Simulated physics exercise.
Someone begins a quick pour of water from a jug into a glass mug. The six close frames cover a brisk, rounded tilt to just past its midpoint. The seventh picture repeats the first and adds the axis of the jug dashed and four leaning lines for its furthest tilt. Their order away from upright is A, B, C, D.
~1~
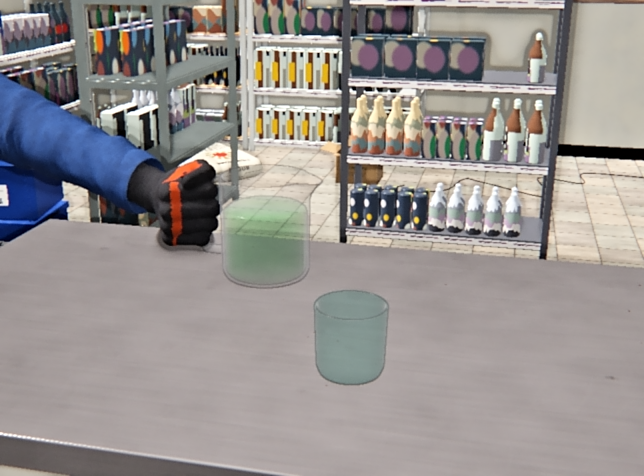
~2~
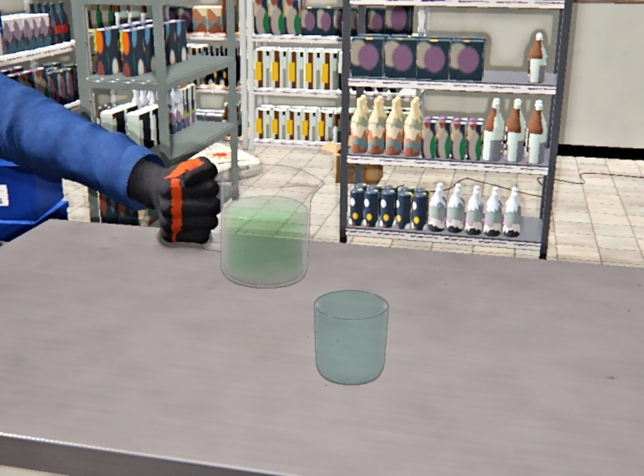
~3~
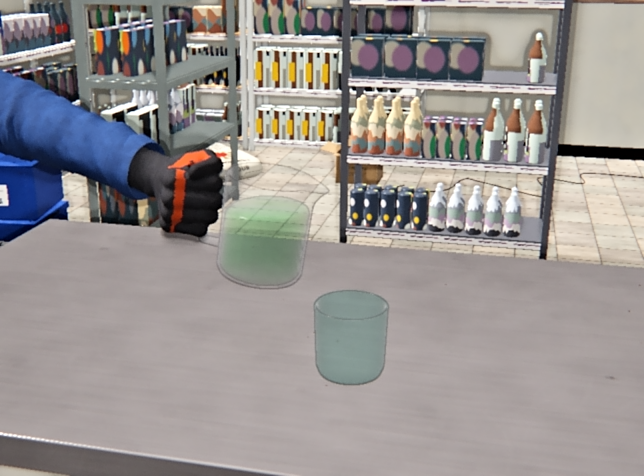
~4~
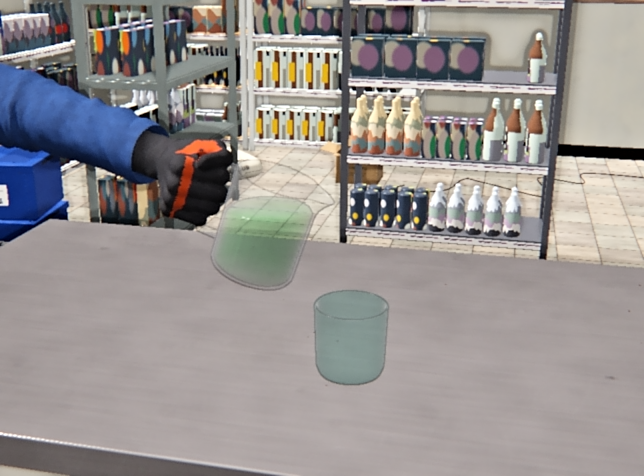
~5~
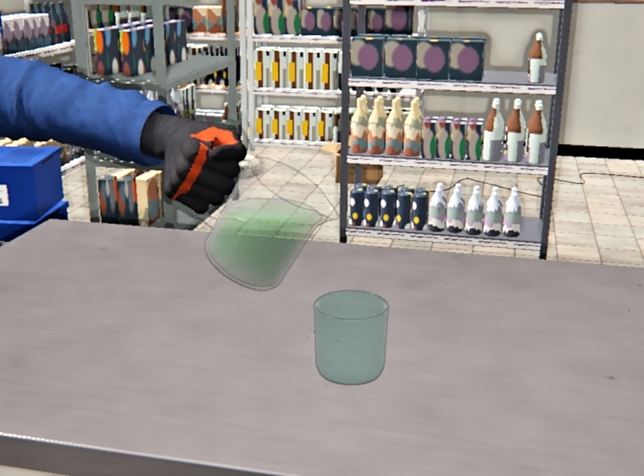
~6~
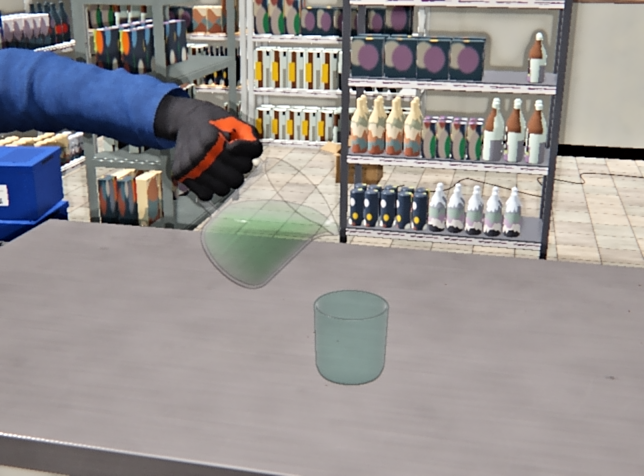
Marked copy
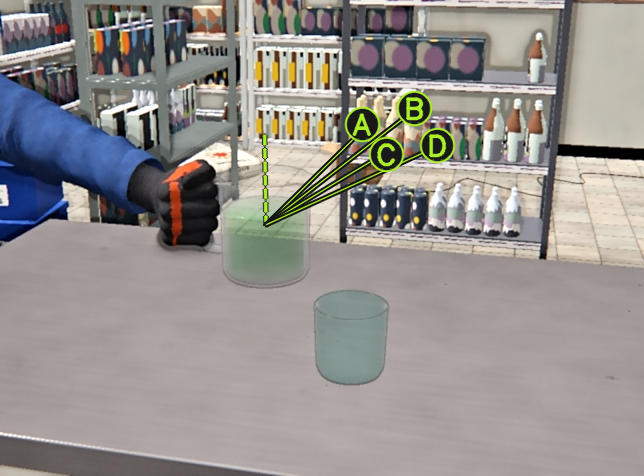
A gloved hand in a blue sleeve held a clear jug of greenish liquid above a gray counter, then tilted it steadily to the right, toward a glass mug, with nothing leaving the jug.
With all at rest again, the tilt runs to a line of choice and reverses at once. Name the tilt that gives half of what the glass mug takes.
Go for D.
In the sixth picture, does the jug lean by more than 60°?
No, it does not.
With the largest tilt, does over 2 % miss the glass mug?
No, it does not.
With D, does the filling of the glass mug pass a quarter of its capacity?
Yes, it does.
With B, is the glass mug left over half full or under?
Under half.
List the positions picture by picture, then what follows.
Upright, lip at (321, 182); rim of the glass mug round (351, 304); nothing has left yet, in the first picture.
Tipped about 2°, lip at (323, 184); nothing has left yet, in the second picture.
Tipped about 9°, lip at (327, 191); nothing has left yet, in the third picture.
Tipped about 18°, lip at (333, 203); nothing has left yet, in the fourth picture.
Tipped about 30°, lip at (337, 217); nothing has left yet, in the fifth picture.
Tipped about 43°, lip at (338, 233); nothing has left yet, in the sixth picture.
On the marked copy, A at (352, 139); B at (401, 119); C at (370, 161); D at (422, 153).
If A is chosen, the glass mug ends with about 12 % of what it can hold.
If B is chosen, the glass mug ends with about 22 % of what it can hold.
If C is chosen, the glass mug ends with about 35 % of what it can hold.
If D is chosen, the glass mug ends with about 52 % of what it can hold.
